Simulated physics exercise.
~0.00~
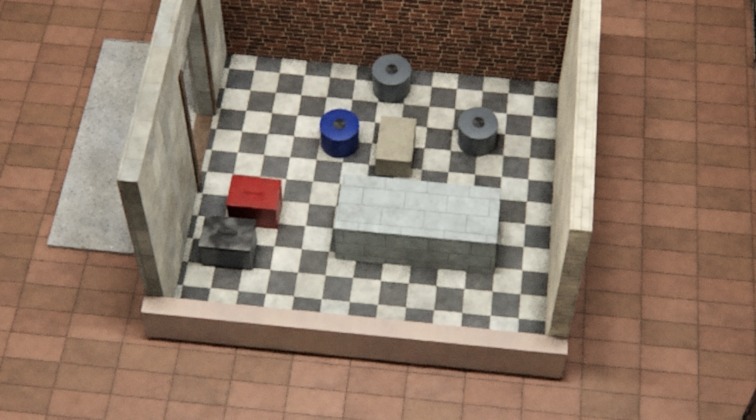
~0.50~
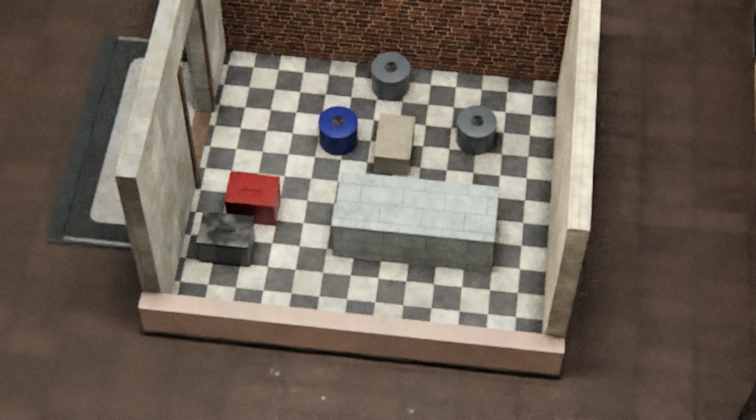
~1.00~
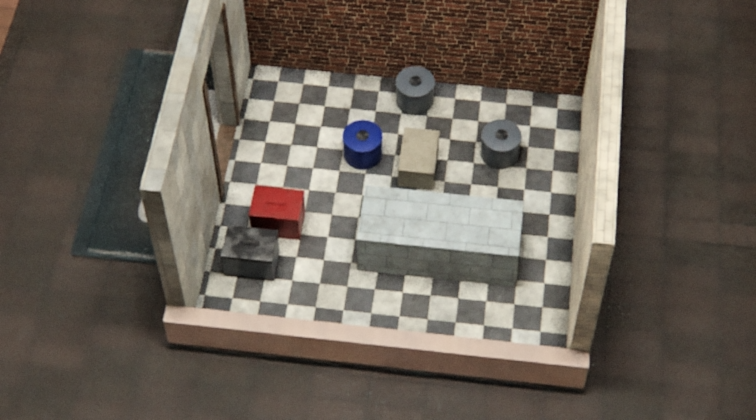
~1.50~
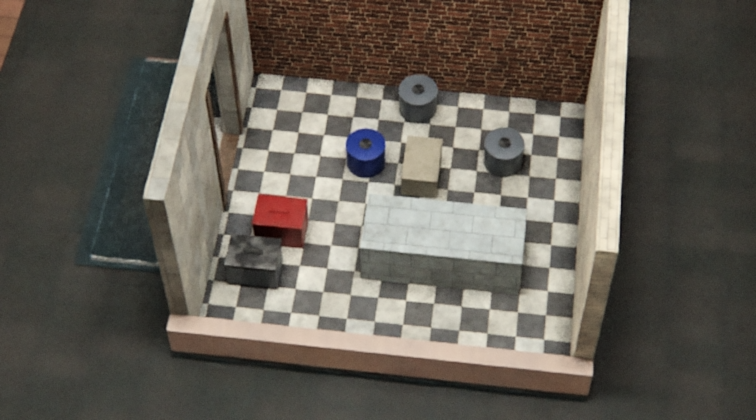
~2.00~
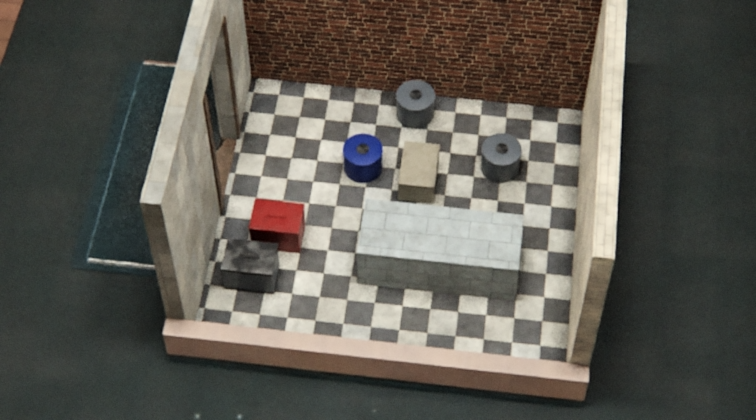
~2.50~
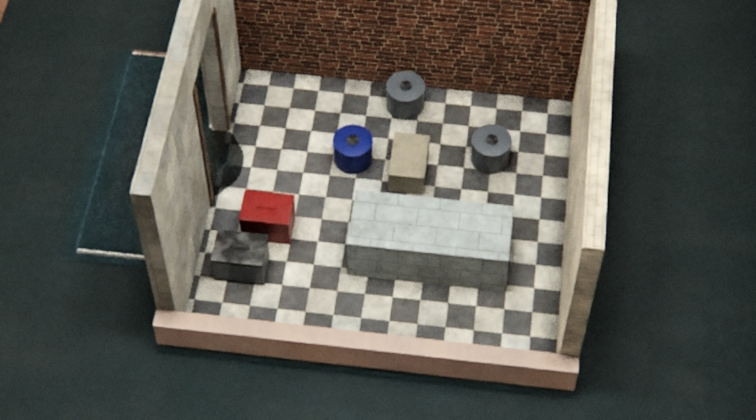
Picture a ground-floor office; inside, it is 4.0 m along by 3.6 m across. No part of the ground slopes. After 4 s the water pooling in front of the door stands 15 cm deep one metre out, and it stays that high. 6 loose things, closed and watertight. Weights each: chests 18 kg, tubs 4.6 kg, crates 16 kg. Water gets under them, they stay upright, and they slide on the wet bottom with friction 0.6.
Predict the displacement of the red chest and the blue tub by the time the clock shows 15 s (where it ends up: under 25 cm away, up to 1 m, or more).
The red chest hardly moves, and the blue tub covers a big distance.
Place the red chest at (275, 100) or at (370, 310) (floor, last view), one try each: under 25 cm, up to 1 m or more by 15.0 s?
Results in order: It remains near its start; it remains near its start.
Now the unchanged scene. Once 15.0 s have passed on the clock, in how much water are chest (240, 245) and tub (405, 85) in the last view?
I'd put it at 5 cm and 5 cm respectively.
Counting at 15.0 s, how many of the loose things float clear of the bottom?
4.
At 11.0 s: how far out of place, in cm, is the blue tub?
Displacement near 200 cm.
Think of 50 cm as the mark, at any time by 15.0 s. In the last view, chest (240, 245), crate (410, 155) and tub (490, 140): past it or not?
Going one by one, I get within, above and within.
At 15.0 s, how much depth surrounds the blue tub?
I'd put it at about 5 cm.
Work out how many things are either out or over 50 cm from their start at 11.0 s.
Count then: 2.
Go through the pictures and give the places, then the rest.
The red chest at (254, 192), on the bottom; the blue tub at (339, 124) rests on the ground; water covers 0.0 m2; 0 of 6 have shifted, in the first frame.
The red chest at (252, 189) rests on the ground; the blue tub at (338, 122), on the bottom; water covers 0.0 m2; 0 of 6 have shifted, in the second frame.
The red chest at (277, 203) rests on the ground; the blue tub at (362, 136), on the bottom; 0.0 m2 under water; 0 of 6 have shifted, in the third frame.
The red chest at (280, 211), on the bottom; the blue tub at (366, 144), on the bottom; 0.0 m2 under water; 0 of 6 have shifted, in the fourth frame.
The red chest at (277, 216), on the bottom; the blue tub at (363, 149), on the bottom; 0.0 m2 under water; 0 of 6 have shifted, in the fifth frame.
The red chest at (267, 207) rests on the ground; the blue tub at (353, 140) rests on the ground; 0.1 m2 under water; 0 of 6 have shifted, in the sixth frame.
After 3.5 s the red chest is near (267, 207), 0.0 m from its start, aground; the blue tub is near (353, 140), 0.0 m from its start, aground; 0 afloat.
After 6.8 s the red chest is near (267, 207), 0.0 m from its start, aground; the blue tub is near (412, 80), 1.1 m from its start, afloat; 1 afloat.
After 11.0 s the red chest is near (267, 207), 0.0 m from its start, aground; the blue tub is near (550, 144), 2.2 m from its start, afloat; 4 afloat.
After 15.0 s the red chest is near (267, 207), 0.0 m from its start, aground; the blue tub is near (525, 303), 2.8 m from its start, afloat; 4 afloat.
